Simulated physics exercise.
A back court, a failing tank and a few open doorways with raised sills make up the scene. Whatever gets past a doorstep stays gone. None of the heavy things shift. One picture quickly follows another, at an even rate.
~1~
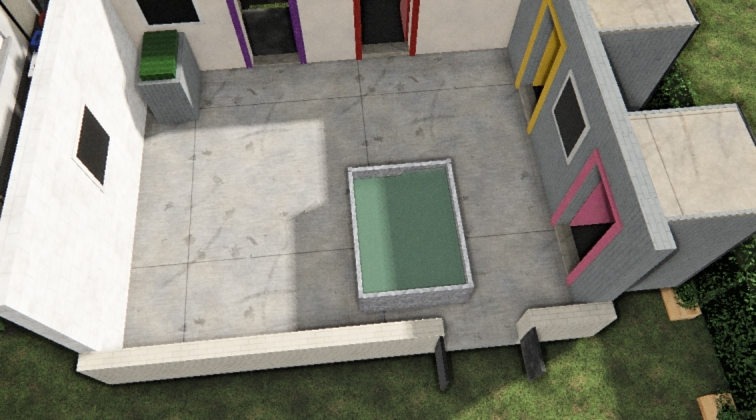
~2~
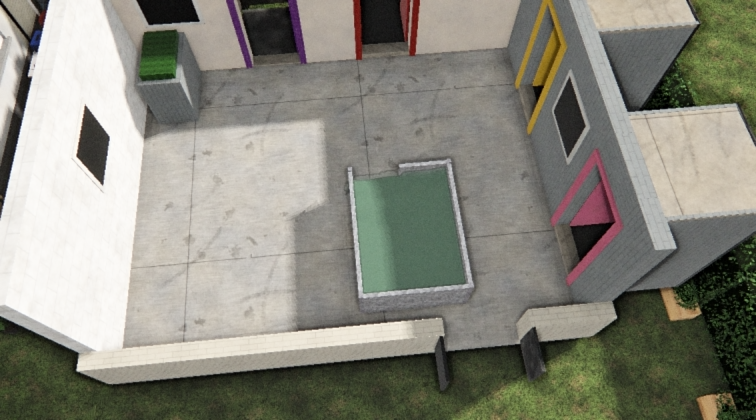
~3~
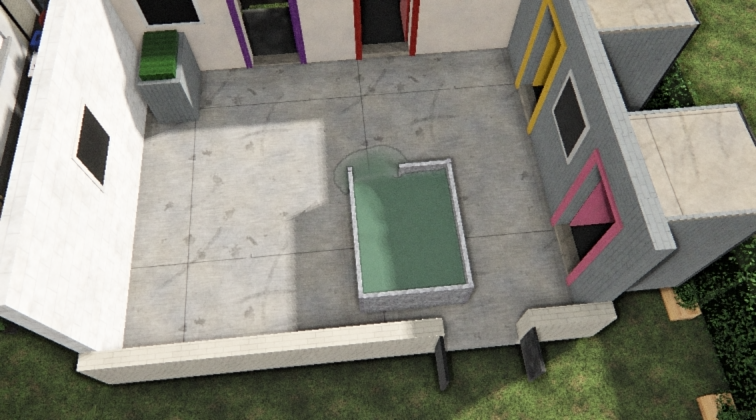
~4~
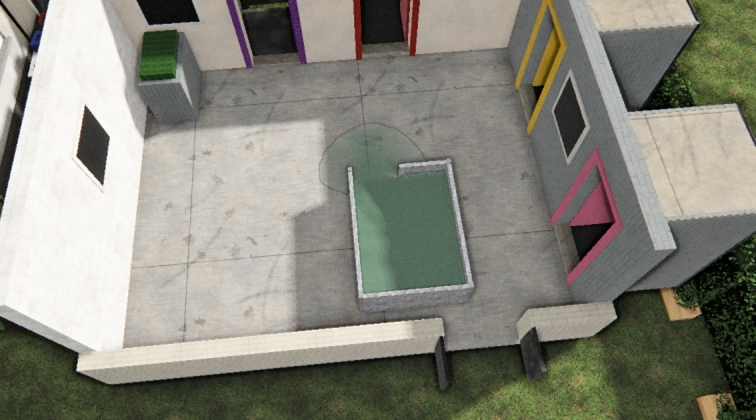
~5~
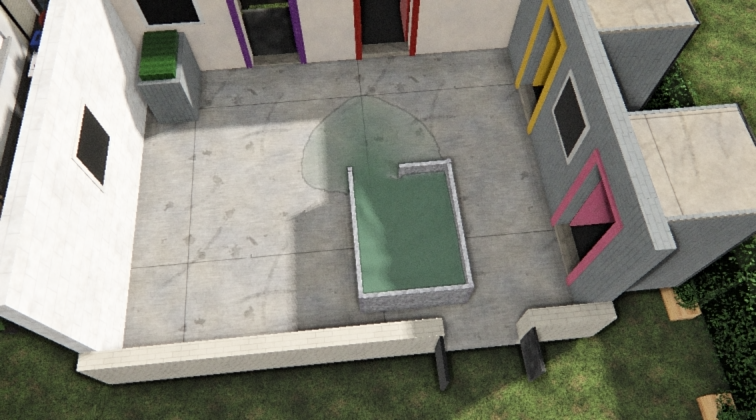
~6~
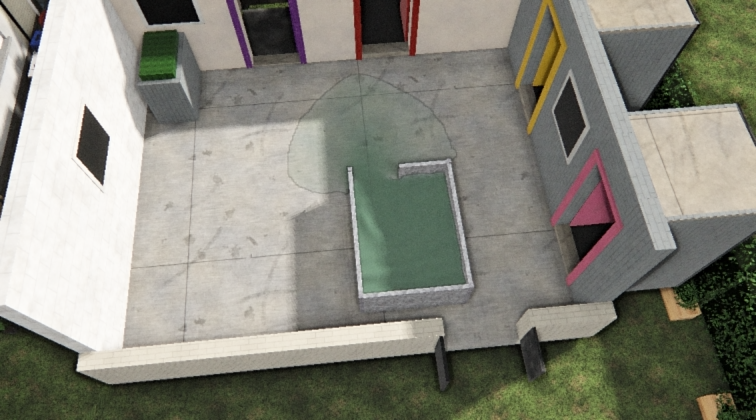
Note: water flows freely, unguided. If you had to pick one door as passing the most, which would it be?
I would pick the purple door.
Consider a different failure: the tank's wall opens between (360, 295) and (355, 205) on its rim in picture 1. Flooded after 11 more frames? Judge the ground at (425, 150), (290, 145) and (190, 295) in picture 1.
The first spot is left untouched, the second left untouched, the third soaked through.
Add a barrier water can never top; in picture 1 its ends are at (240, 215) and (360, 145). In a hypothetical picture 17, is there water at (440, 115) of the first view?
Answer: Swamped.
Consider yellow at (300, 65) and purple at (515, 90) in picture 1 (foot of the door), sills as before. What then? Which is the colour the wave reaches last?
That would be the door marked pink.
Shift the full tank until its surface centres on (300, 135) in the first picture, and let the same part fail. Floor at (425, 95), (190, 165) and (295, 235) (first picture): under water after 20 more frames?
In the order given: Wetted, wetted and not reached.
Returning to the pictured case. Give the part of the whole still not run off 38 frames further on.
Estimate: 86 %.
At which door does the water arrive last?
Bringing up the rear is the pink one.
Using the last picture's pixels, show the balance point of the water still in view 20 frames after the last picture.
I'd place it roughly at (374, 167).
A moment on, water covers 30 % of the floor; red door a trickle in, yellow door not reached, pink door not reached, purple door a trickle in.
Next, water covers 35 % of the floor; red door some in, yellow door not reached, pink door not reached, purple door some in.
Then, water covers 40 % of the floor; red door a lot in, yellow door wet at the sill, nothing in, pink door not reached, purple door a lot in.
Later, water covers 85 % of the floor; red door a lot in, yellow door wet at the sill, nothing in, pink door wet at the sill, nothing in, purple door a lot in.
In the end, water covers 95 % of the floor; red door a lot in, yellow door wet at the sill, nothing in, pink door wet at the sill, nothing in, purple door a lot in; the purple door has let in the most.
